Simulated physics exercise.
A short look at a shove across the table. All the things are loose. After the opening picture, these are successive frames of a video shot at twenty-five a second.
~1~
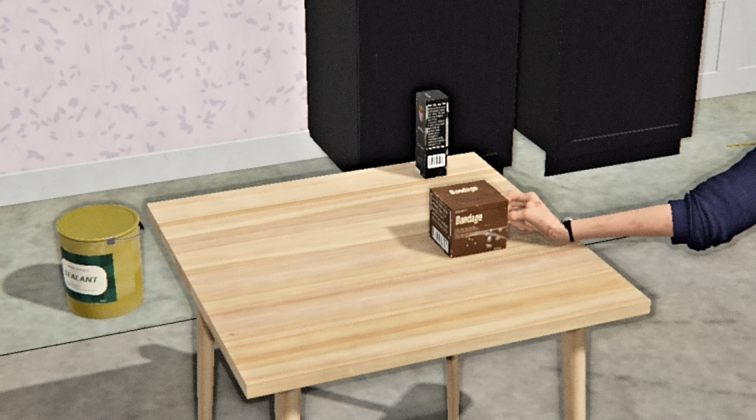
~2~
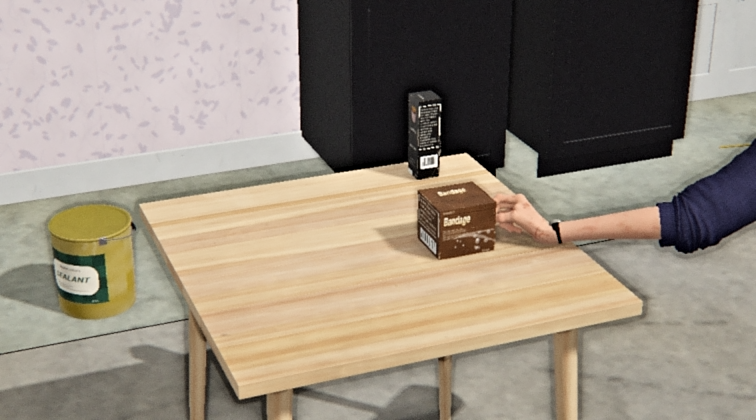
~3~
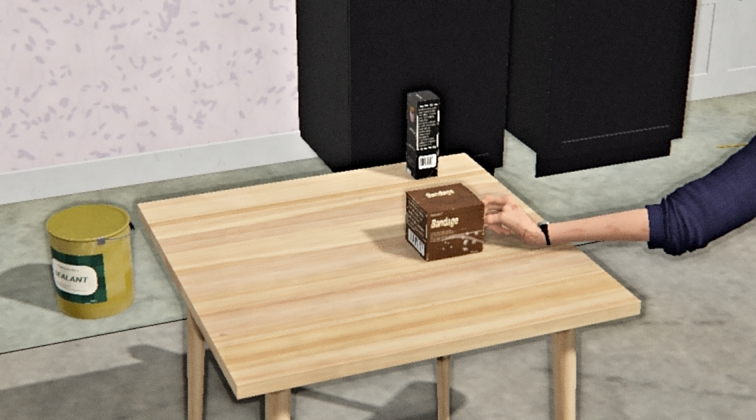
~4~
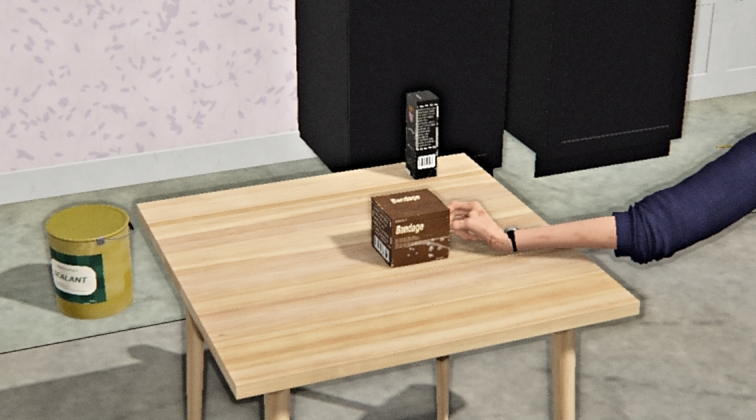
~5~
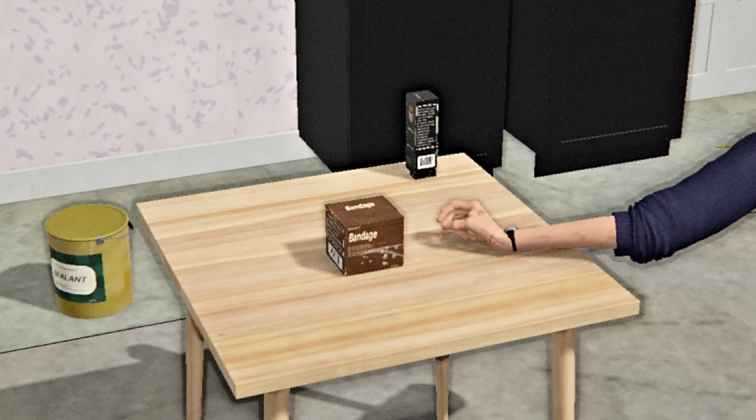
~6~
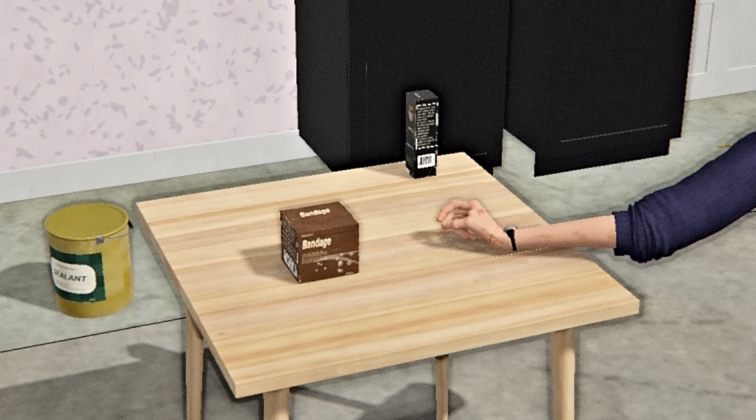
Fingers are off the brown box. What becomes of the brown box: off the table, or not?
The brown box goes over the edge.
Then, 0.20 s later than the last frame, brown box now off the table.
Then, 0.40 s later than the last frame, things are still on the move.
Then, 0.60 s later than the last frame, as before.
When it is over, off the table, brown box.
